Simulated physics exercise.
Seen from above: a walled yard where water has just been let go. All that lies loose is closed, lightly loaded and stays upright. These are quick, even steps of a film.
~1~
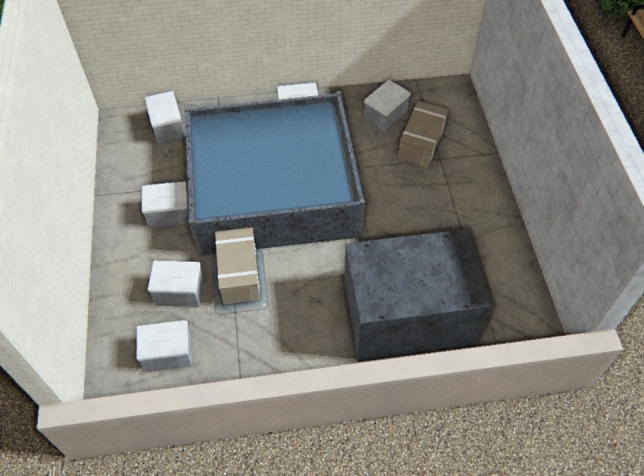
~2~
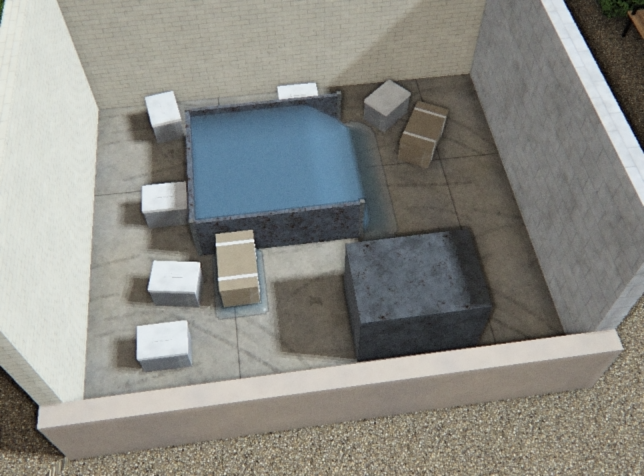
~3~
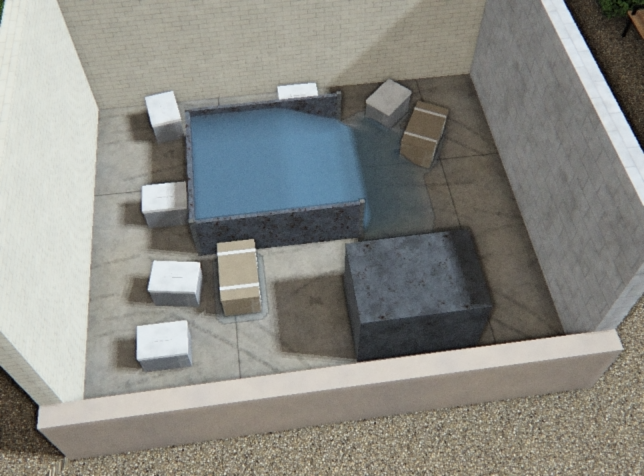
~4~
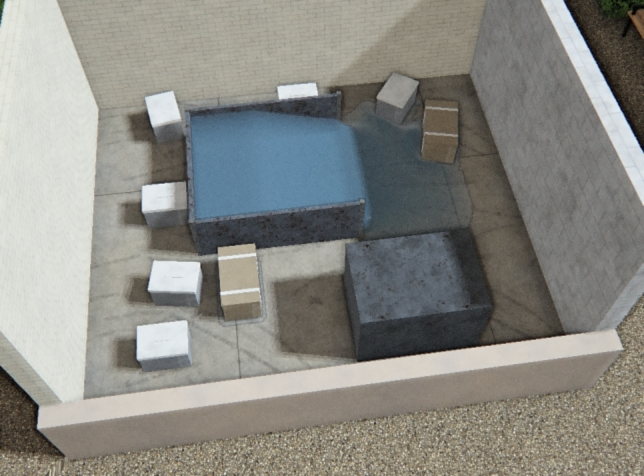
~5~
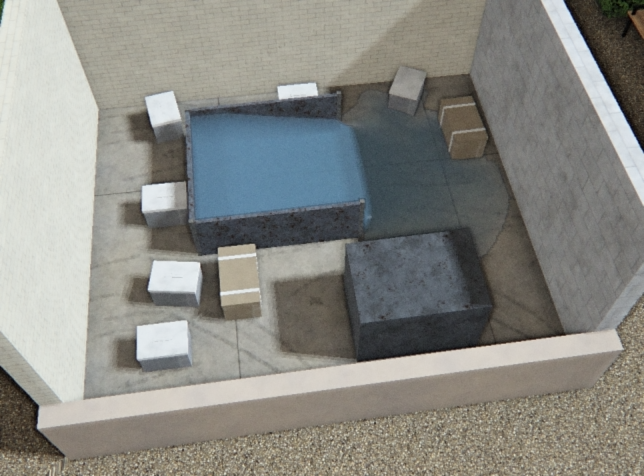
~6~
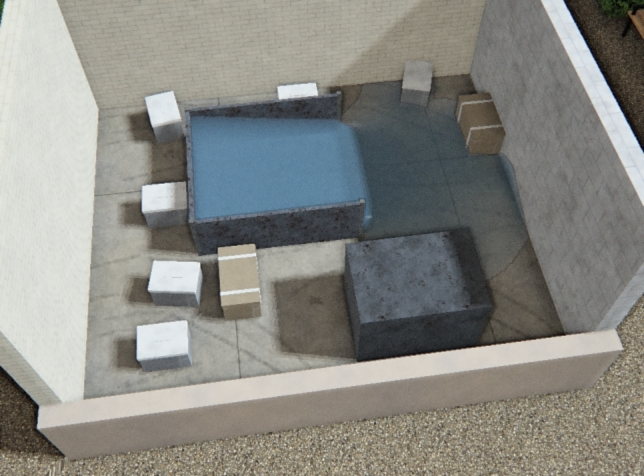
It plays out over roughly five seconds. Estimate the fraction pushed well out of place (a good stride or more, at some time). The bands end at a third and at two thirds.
That comes to from one to two thirds.
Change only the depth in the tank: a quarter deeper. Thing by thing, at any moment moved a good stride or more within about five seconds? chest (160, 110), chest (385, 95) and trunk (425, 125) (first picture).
One after the other: Swept aside, pushed that far, shifted that much.
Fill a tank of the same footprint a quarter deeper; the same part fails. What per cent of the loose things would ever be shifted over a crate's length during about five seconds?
I make it 80 per cent.
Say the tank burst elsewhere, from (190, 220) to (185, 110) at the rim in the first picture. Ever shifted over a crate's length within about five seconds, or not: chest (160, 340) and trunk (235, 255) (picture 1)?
In turn: Pushed that far, less than that.
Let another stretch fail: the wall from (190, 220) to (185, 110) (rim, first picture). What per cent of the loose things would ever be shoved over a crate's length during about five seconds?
About 90 per cent.
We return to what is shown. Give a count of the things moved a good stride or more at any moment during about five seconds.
5 of them.
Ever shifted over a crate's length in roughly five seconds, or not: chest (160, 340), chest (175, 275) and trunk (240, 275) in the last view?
As listed: That far or more, no, under that.
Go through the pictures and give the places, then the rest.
The first frame shows a trunk at (424, 125), on the bottom; a chest at (387, 96), on the bottom; 0 of 8 have shifted.
The second frame shows a trunk at (424, 125) rests on the ground; a chest at (387, 96) rests on the ground; 0 of 8 have shifted.
The third frame shows a trunk at (425, 125), on the bottom; a chest at (389, 95), on the bottom; 1 of 8 have shifted.
The fourth frame shows a trunk at (442, 121) rests on the ground, close to its start; a chest at (398, 89) rests on the ground, close to its start; 3 of 8 have shifted.
The fifth frame shows a trunk at (464, 118) rests on the ground, a stride from its start; a chest at (408, 81) rests on the ground, a stride from its start; 3 of 8 have shifted.
The sixth frame shows a trunk at (482, 114), on the bottom, a stride from its start; a chest at (418, 74), on the bottom, a stride from its start; 3 of 8 have shifted.
A moment on, 2 of 8 are well off their spots; 1 afloat.
Next, 2 of 8 are well off their spots; 2 afloat.
Later, 3 of 8 are well off their spots; 3 afloat.
In the end, 4 of 8 are well off their spots, and 5 have been at some point; 4 afloat.
